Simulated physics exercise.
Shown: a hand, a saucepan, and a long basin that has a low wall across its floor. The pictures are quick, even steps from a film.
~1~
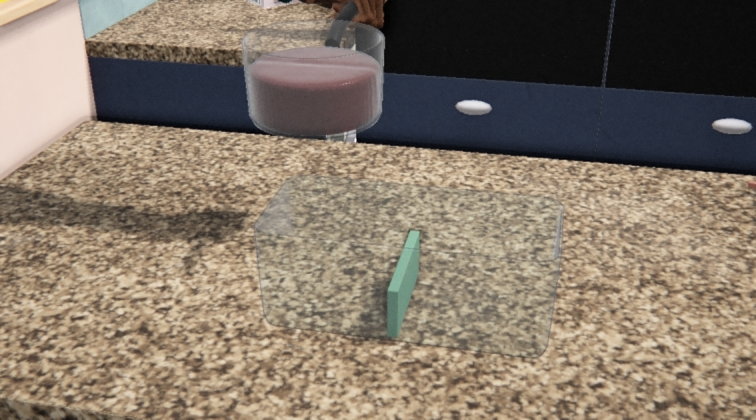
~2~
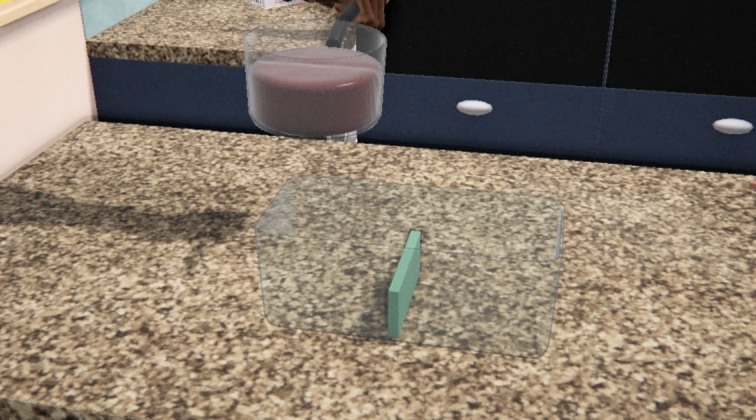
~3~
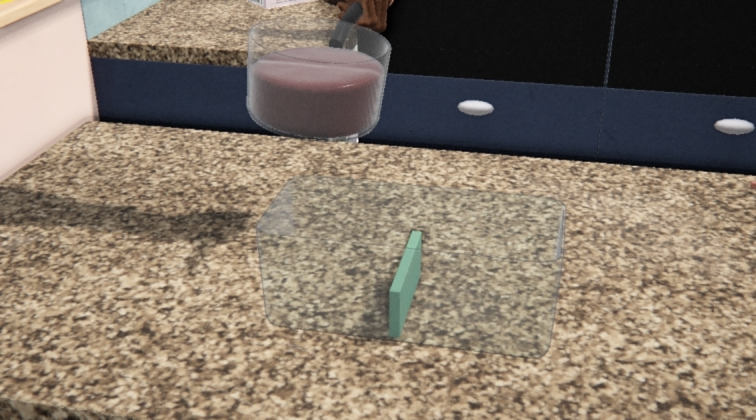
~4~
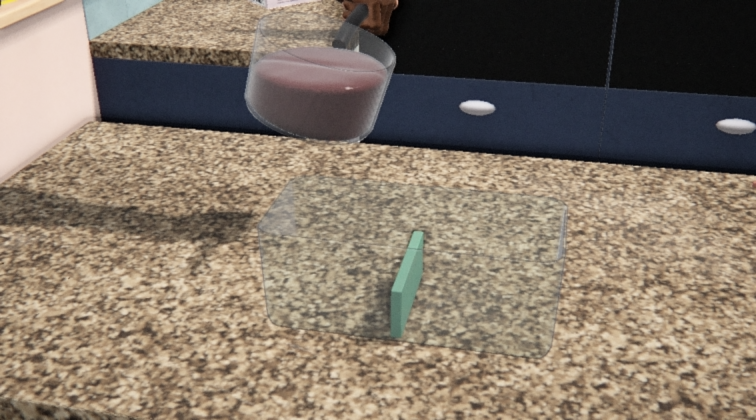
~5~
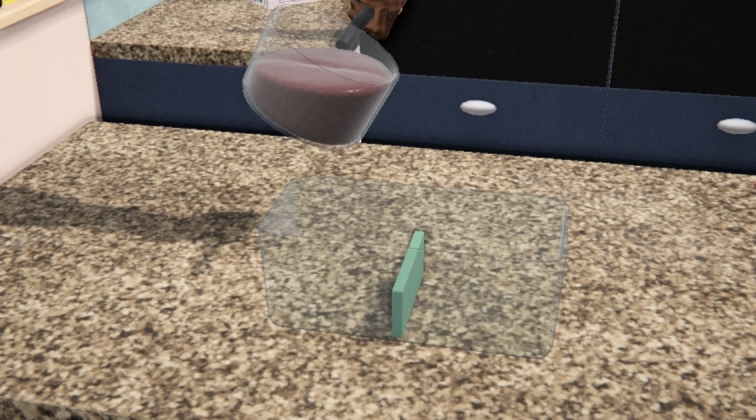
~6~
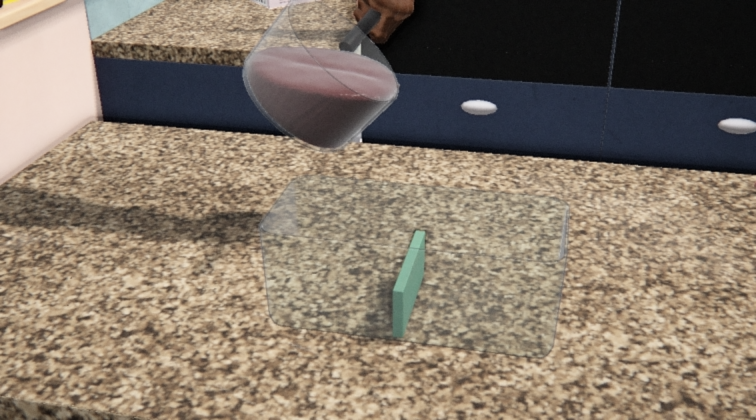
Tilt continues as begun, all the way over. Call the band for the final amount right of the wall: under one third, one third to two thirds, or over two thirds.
Band: One third to two thirds.
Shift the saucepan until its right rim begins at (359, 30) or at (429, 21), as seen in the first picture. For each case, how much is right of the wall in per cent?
Around 35 percent first, around 85 percent second.
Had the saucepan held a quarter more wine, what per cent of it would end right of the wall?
Around 55 percent, more or less.
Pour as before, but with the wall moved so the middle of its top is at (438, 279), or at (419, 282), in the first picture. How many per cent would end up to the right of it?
With the first placement it is 20 %, with the second 40 %.
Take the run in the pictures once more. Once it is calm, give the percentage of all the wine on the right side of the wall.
50 % or thereabouts.
A moment on, the saucepan is tipped right over and 21 per cent is still to pour, 2 is left of the wall and 29 right of it.
Next, the saucepan is tipped right over and 2 per cent is still to pour, 36 is left of the wall and 55 right of it.
Then the saucepan is tipped right over and 0 per cent is still to pour, 44 is left of the wall and 51 right of it.
Later the saucepan is tipped right over and 0 per cent is still to pour, 46 is left of the wall and 52 right of it.
Finally, 46 per cent lies left of the wall, 52 right of it and 3 outside.
